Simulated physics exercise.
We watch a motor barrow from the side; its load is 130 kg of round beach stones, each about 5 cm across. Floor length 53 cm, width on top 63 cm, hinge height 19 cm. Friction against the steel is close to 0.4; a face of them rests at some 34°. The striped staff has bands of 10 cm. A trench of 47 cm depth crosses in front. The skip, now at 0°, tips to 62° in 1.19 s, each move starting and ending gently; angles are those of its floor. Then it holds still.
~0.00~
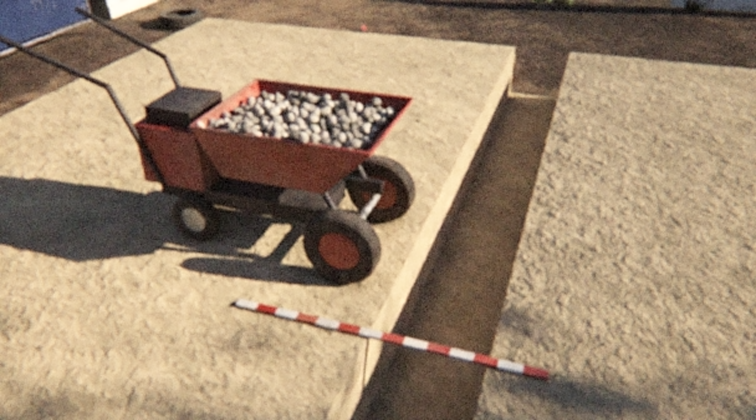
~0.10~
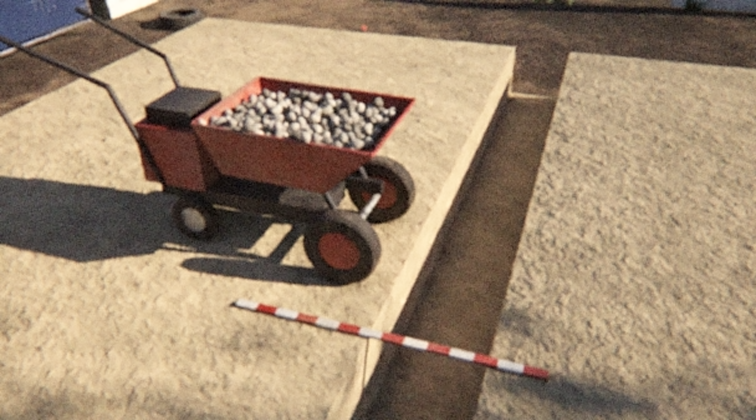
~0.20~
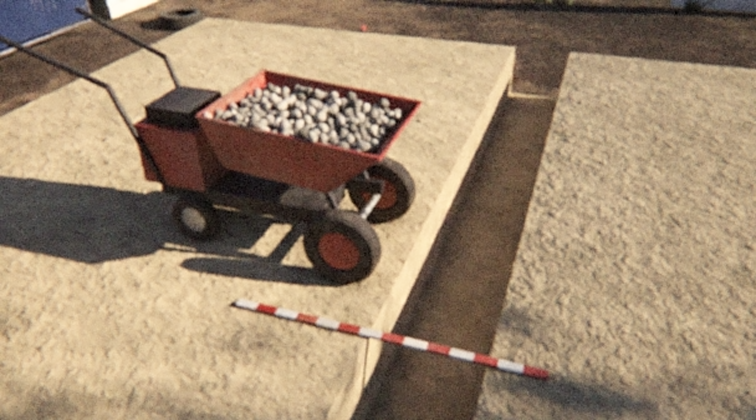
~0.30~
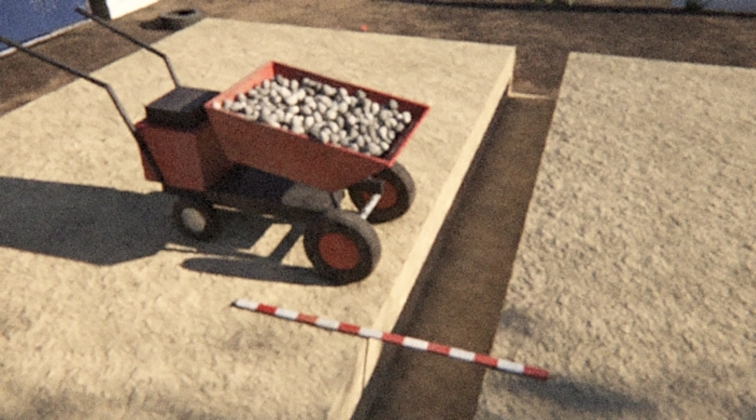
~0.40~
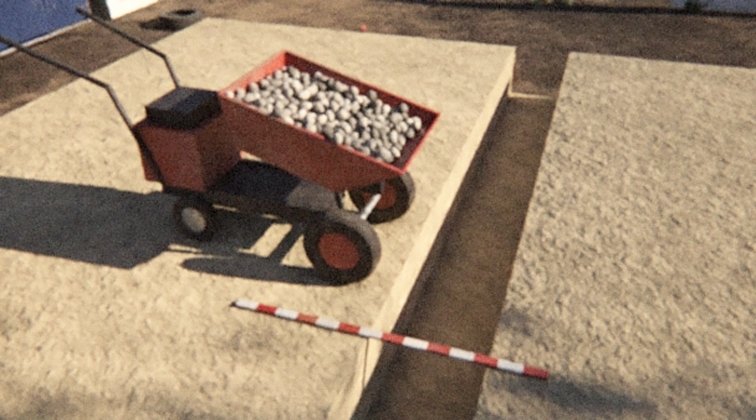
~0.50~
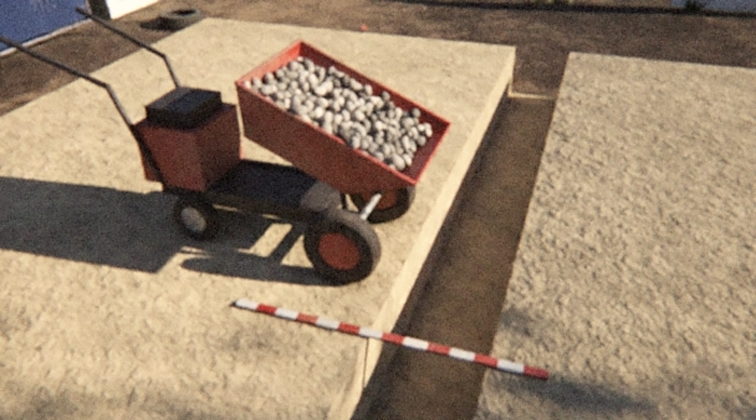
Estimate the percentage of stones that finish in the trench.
About 52 per cent.
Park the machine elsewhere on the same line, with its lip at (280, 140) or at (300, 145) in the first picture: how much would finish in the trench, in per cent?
Near 100 per cent from the first place, 100 from the second.
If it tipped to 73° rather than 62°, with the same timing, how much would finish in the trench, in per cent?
In that case some 45 per cent.
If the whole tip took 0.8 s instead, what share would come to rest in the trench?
It would be near 40 per cent.
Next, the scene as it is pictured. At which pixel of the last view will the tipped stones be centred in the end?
Their middle is at about (499, 328).
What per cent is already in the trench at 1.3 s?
Some 20 per cent.
After 0.9 s the floor is at 52°; 100 % in the skip; the foremost stones are at (463, 192).
After 1.3 s the floor is at 62°; 57 % in the skip, 22 % in the trench, 21 % past the trench; the foremost stones are at (573, 283).
After 1.6 s the floor is at 62°; 23 % in the skip, 31 % in the trench, 46 % past the trench; the foremost stones are at (690, 320).
After 3.6 s the floor is at 62°; 0 % in the skip, 52 % in the trench, 48 % past the trench; the foremost stones are past the picture's edge.
